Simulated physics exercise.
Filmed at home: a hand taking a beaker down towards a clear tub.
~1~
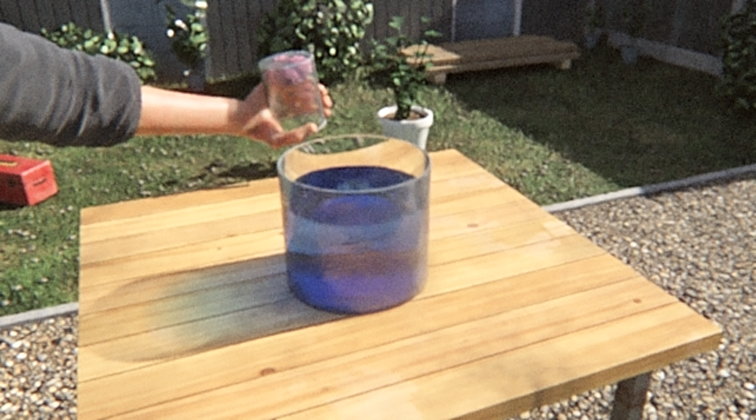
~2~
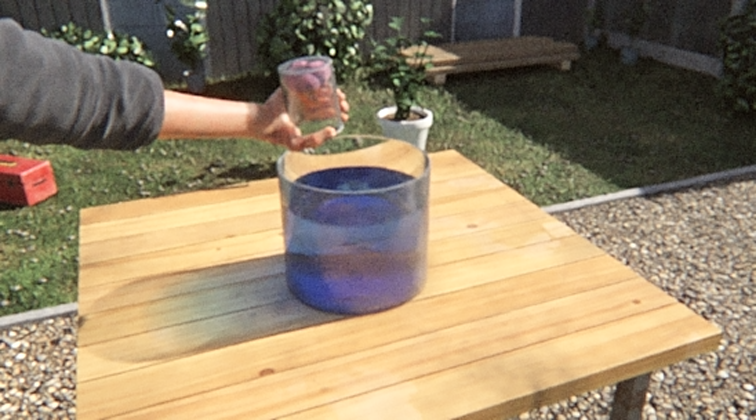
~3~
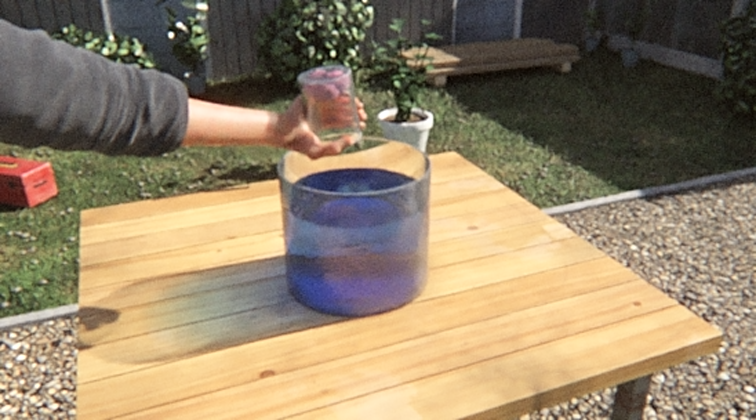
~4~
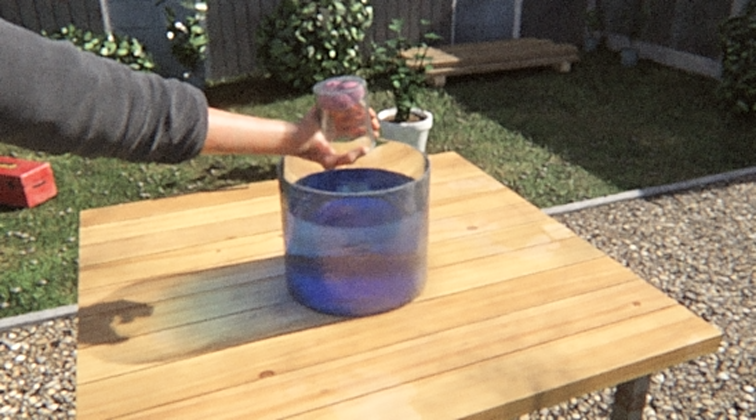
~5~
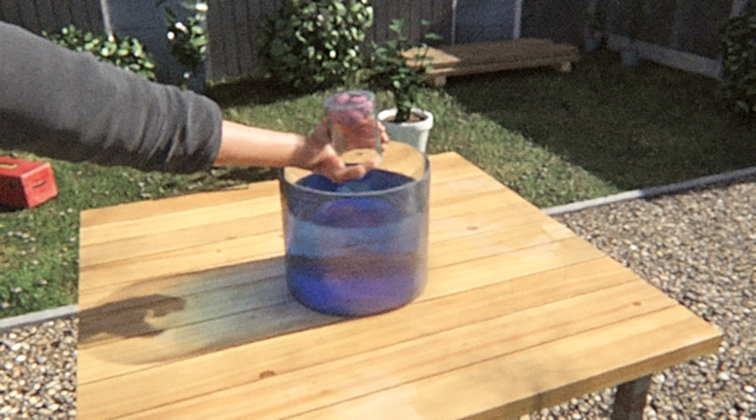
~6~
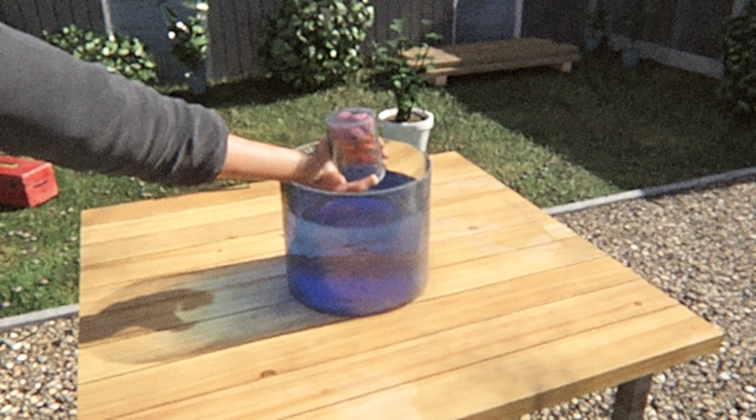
A hand lowers an upside-down beaker with crumpled paper inside over a tub of blue liquid.
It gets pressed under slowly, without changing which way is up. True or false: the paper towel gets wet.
False.
Soon after, the beaker enters the dyed water.
Later, air is trapped inside and holds the level down.
In the end, the beaker is under, still full of air, and the paper towel is dry.
